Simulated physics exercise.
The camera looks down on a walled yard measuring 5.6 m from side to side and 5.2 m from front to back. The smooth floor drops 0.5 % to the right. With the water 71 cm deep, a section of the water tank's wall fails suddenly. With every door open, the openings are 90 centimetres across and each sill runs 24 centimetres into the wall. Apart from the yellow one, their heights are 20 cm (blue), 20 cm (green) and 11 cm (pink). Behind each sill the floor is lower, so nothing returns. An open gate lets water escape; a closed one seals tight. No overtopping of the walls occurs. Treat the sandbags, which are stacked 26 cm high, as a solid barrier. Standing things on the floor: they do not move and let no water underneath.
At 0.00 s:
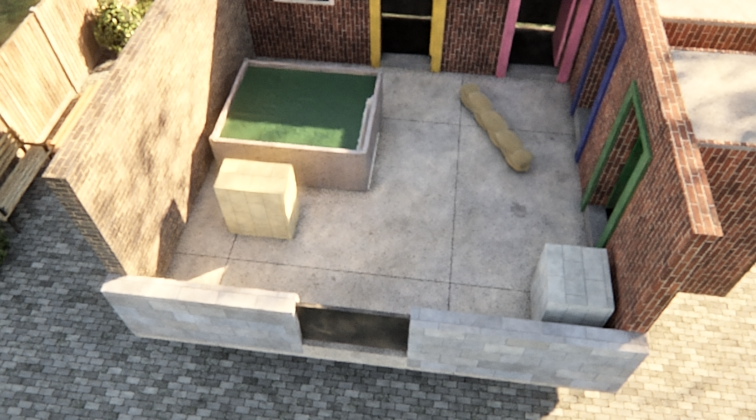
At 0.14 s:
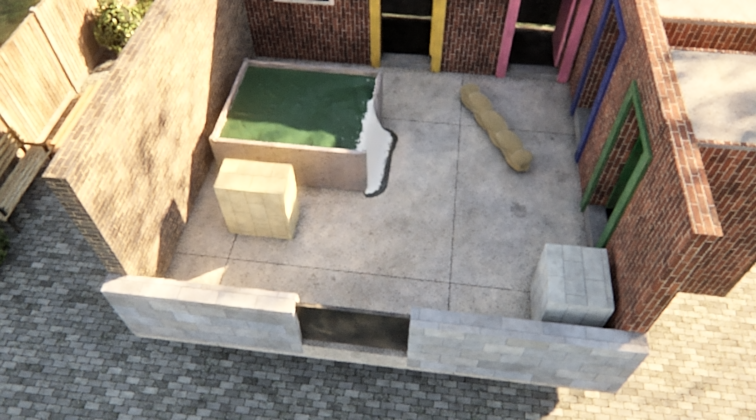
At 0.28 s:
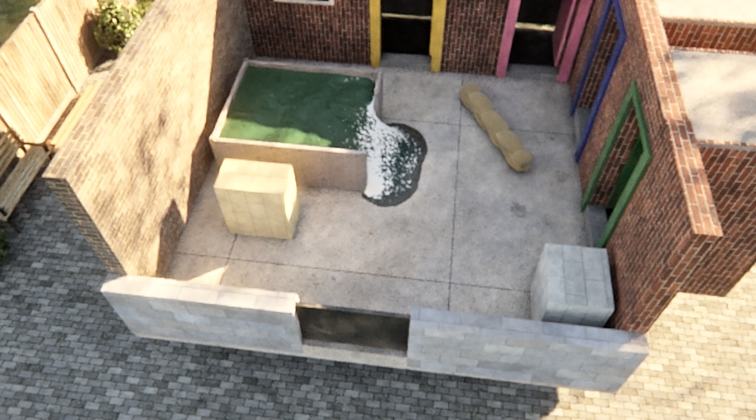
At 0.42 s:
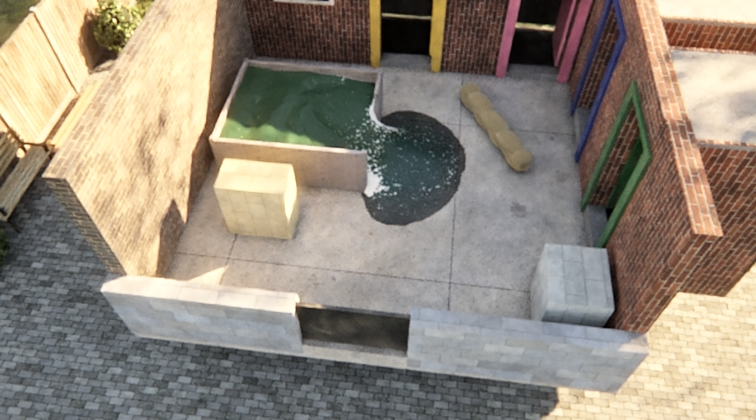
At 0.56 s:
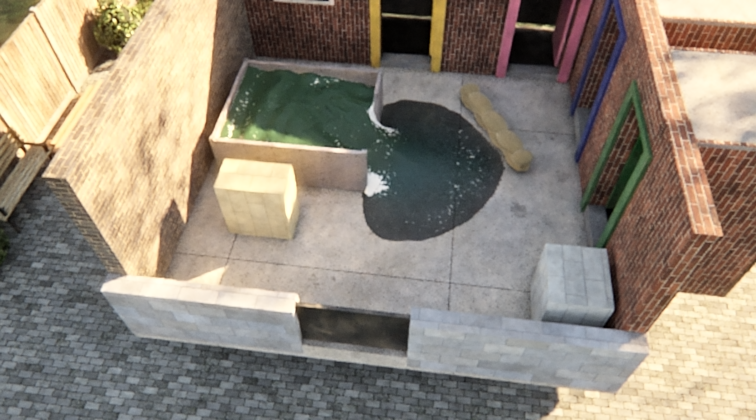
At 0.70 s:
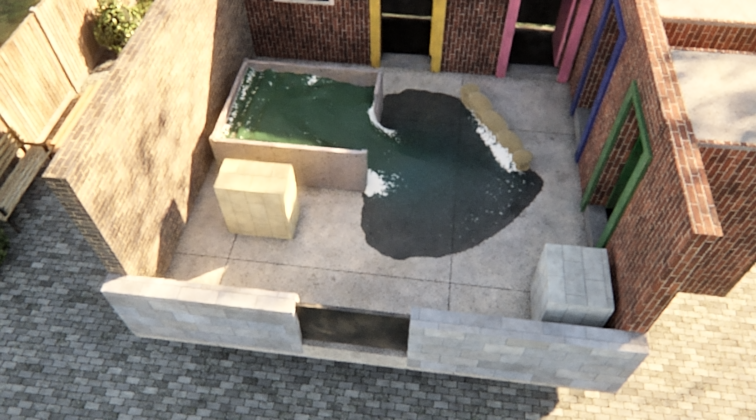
Dark green water bursts through the right side of a raised rectangular tank at the back left of a brick-walled yard, seen from high above by a still camera. A pale yellow block stands before the tank, a grey block at front right, a tan roll of sandbags at back right, and yellow, pink, blue and green doorways beyond. The foaming water spreads rightward across the pale floor in a widening dark pool, ripples cross the tank, and white froth runs along the sandbags.
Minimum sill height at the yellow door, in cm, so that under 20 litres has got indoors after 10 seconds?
Approx. 7 cm.
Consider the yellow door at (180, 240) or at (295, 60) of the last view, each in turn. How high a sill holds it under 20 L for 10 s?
Minimums: Roughly 11.0 cm and 9.0 cm.
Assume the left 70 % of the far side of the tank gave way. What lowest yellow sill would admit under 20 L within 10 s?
Then roughly 12.0 cm.
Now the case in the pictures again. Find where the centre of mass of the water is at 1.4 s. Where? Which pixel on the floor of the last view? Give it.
Look at about (364, 157) in the last view.
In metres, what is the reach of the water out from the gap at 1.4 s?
Reach: Approx. 3.6 m.
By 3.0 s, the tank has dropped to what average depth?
Around 26 cm deep on average.
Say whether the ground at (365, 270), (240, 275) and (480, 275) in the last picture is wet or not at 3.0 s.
Listed order - unwetted, unwetted, soaked through.
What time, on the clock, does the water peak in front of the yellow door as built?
At about 3.0 s.
After 1.4 s water covers 35 % of the floor, deepest (38 cm) near (585, 230); 1 cm at the yellow door, 0 litres in over its 13 cm sill.
After 3.0 s water covers 55 % of the floor, deepest (41 cm) near (600, 362); 11 cm at the yellow door, 0 litres in over its 13 cm sill.
After 10.0 s water covers 95 % of the floor, deepest (17 cm) near (272, 97); 8 cm at the yellow door, 0 litres in over its 13 cm sill.
At the yellow door as built, the water arrived by 1.4 s and peaked near 11 cm at 3.0 s.
Run again over the same 10 s with other heights there, 26 litres in over 6.5 cm, 12 litres over 8 cm. The limit of 20 litres is kept from about 7 cm up.
